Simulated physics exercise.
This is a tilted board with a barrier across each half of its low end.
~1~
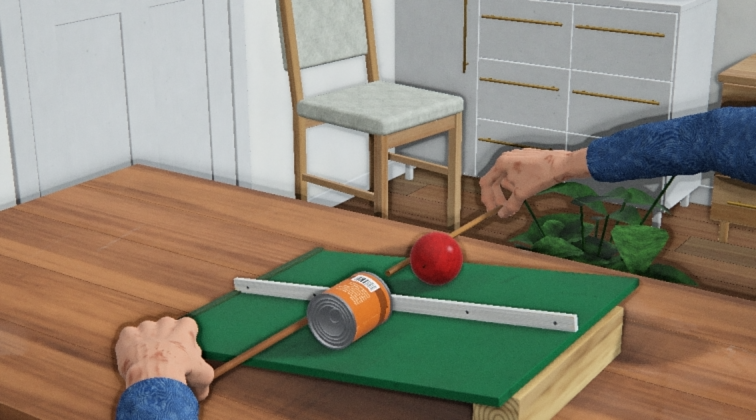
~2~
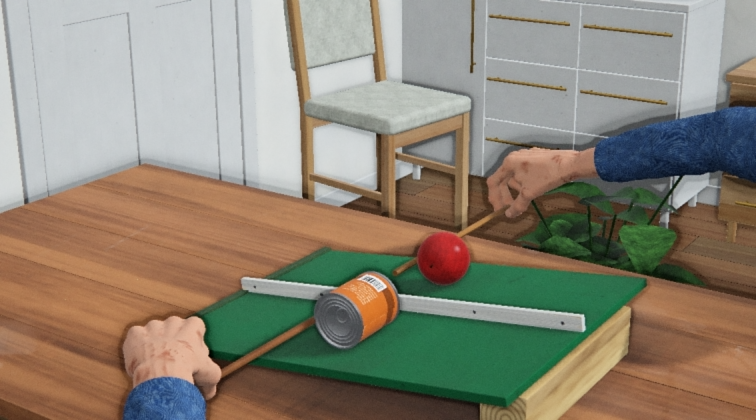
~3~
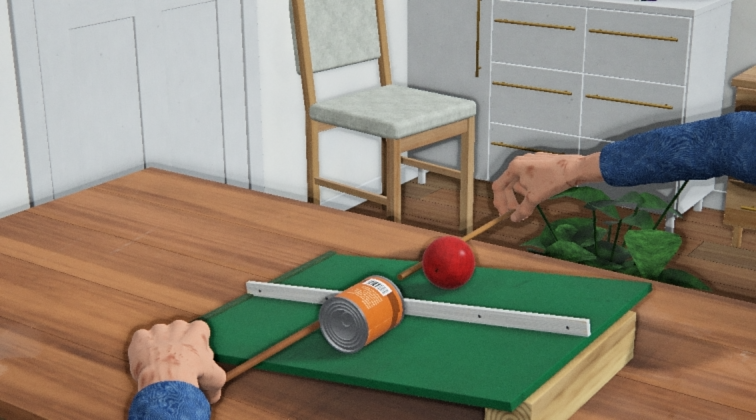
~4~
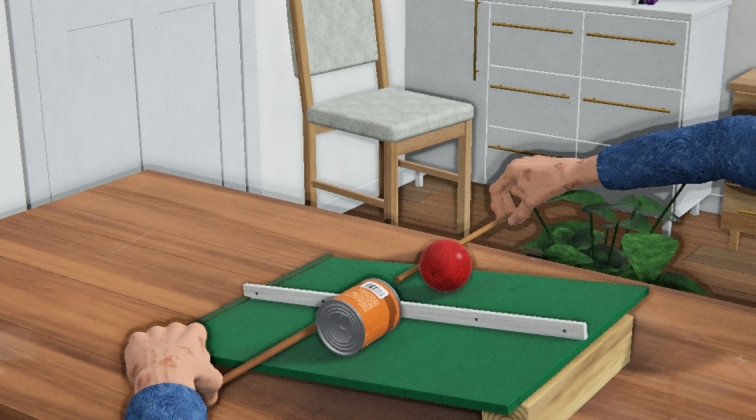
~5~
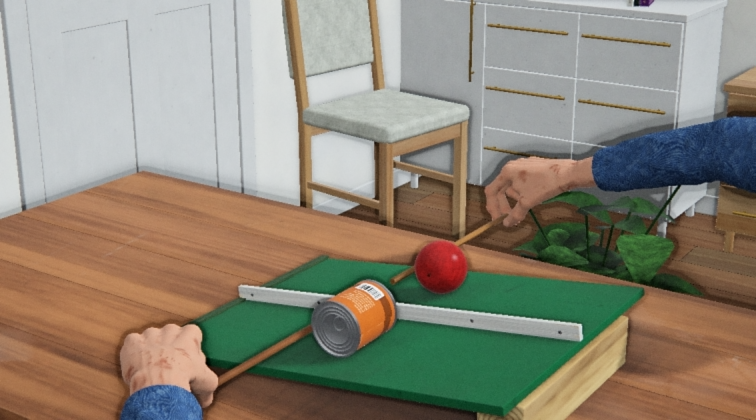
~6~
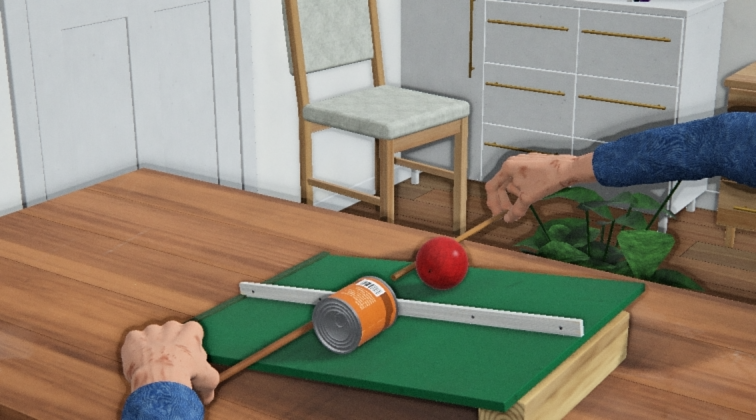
Two hands holding thin sticks against an orange tin and a red ball on a tilted green board, barely moving.
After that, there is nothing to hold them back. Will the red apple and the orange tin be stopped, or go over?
At the end, watch the red apple get past the strip, watch the orange tin get past the strip.
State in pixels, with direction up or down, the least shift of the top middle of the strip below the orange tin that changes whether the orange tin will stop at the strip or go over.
Shift: Approx. 8 px, direction up.
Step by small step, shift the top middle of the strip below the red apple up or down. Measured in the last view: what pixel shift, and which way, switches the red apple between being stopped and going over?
Up, by around 8 pixels.
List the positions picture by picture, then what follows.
The first frame shows held back by the sticks; red apple (436, 259); orange tin (350, 310); board (389, 306).
The second frame shows held back by the sticks; orange tin (358, 310); board (396, 306).
The third frame shows held back by the sticks; red apple (448, 263); board (401, 310).
The fourth frame shows held back by the sticks; orange tin (359, 317); board (398, 313).
The fifth frame shows held back by the sticks; red apple (441, 267); board (394, 315).
The sixth frame shows held back by the sticks; red apple (442, 263); orange tin (356, 314); board (395, 311).
Then, 0.66 s after the last picture, red apple rolling on the board near (341, 255); orange tin rolling on the board near (257, 303).
Then, 1.16 s after the last picture, red apple off the board near (189, 235); orange tin off the board near (104, 278).
By the end, the red apple rolls off the board; the orange tin rolls off the board.
